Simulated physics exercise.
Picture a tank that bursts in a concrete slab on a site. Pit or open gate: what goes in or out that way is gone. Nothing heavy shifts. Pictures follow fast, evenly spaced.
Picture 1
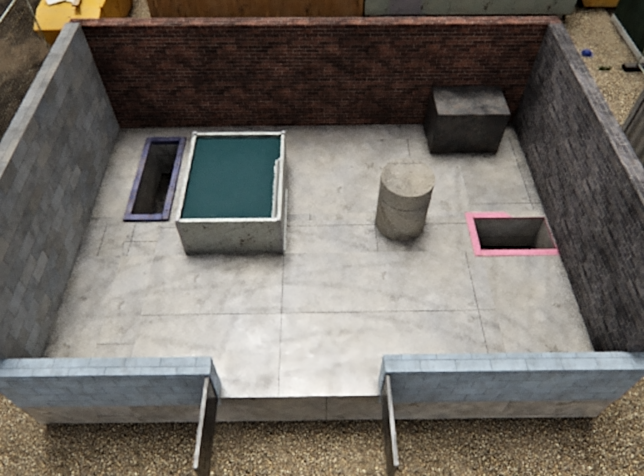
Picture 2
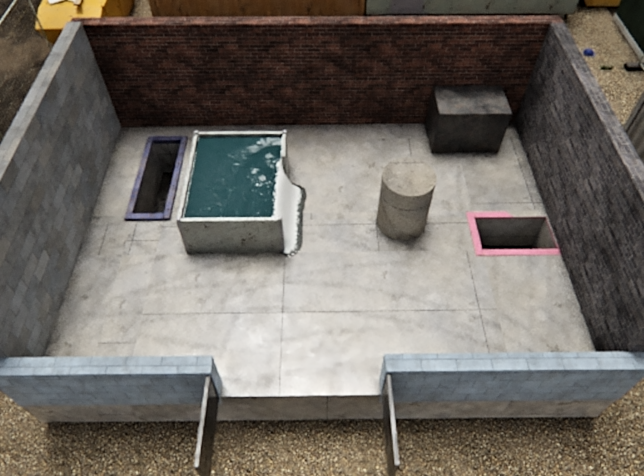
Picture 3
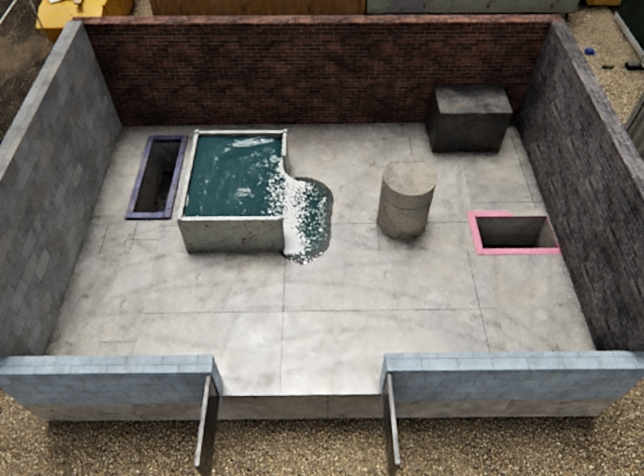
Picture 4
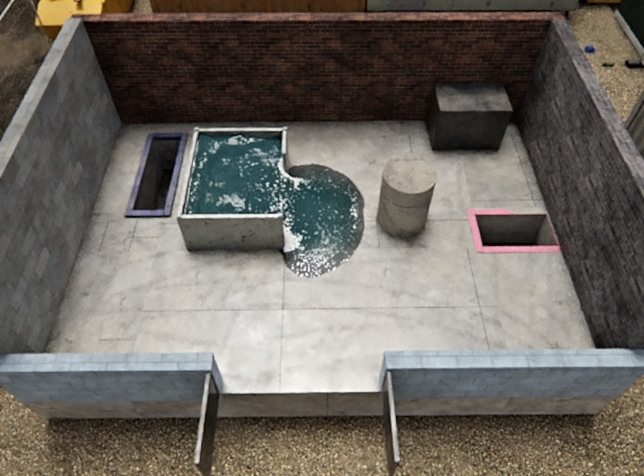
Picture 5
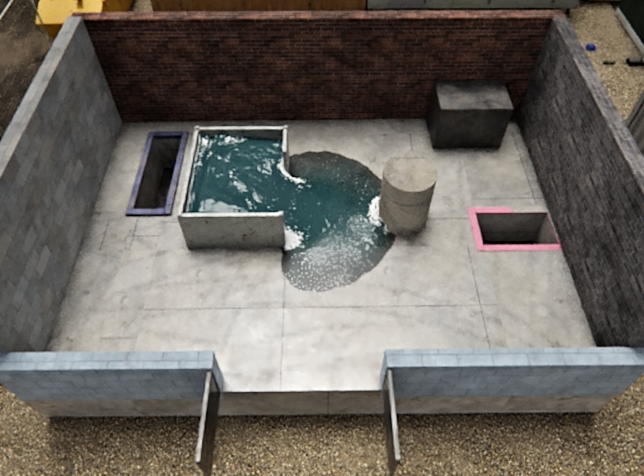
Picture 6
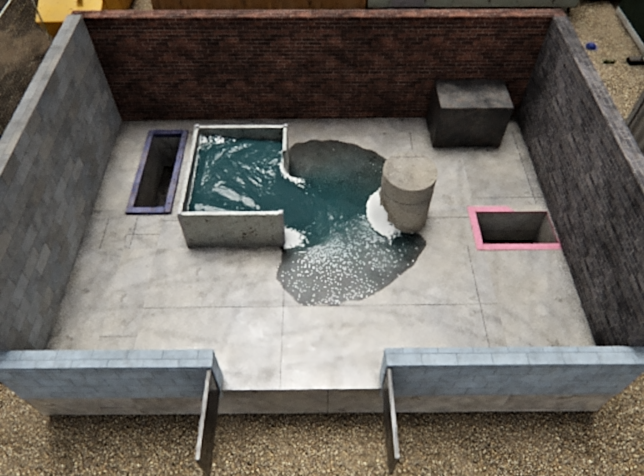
To begin with, still, dark green water fills a raised tank on a walled concrete slab, between a purple-edged pit and a grey cylinder. Water then pours through the tank's right side and fans out across the floor, reaching the cylinder, foaming against its base and spreading further toward the viewer.
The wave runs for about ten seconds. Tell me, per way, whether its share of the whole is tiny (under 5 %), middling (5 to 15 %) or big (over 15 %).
In order: The gate will not leave the five-to-fifteen per cent band, the pink pit will not stay within fifteen per cent, the blue pit will not reach five per cent.
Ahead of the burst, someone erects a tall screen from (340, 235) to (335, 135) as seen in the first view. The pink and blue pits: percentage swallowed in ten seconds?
The pink pit gets 15 per cent and the blue pit gets 10 per cent.
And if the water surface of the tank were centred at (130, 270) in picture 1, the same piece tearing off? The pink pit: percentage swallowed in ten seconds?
Share in the pink pit - 25 %.
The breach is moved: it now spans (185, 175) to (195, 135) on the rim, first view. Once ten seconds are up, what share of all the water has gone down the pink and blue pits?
I'd say the pink pit gets around 0 percent and the blue pit around 75 percent.
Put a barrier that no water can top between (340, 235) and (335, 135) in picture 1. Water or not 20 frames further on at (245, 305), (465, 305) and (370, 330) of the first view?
As the points were listed, they come out free from flooding, taken by the flood, and finally taken by the flood.
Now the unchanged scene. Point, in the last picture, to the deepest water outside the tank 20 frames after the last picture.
Roughly (552, 369).
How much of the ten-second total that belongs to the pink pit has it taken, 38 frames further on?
60 %.
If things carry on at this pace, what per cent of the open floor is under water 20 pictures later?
That comes to about 55 per cent.
A moment on, water covers 35 % of the floor; the gate 0 %, the pink pit 0 %, the blue pit 0 %.
Next, water covers 50 % of the floor; the gate 0 %, the pink pit 0 %, the blue pit 0 %.
Then, water covers 55 % of the floor; the gate 1 %, the pink pit 4 %, the blue pit 0 %.
Later, water covers 65 % of the floor; the gate 4 %, the pink pit 22 %, the blue pit 1 %.
In the end, water covers 85 % of the floor; the gate 9 %, the pink pit 35 %, the blue pit 3 %.
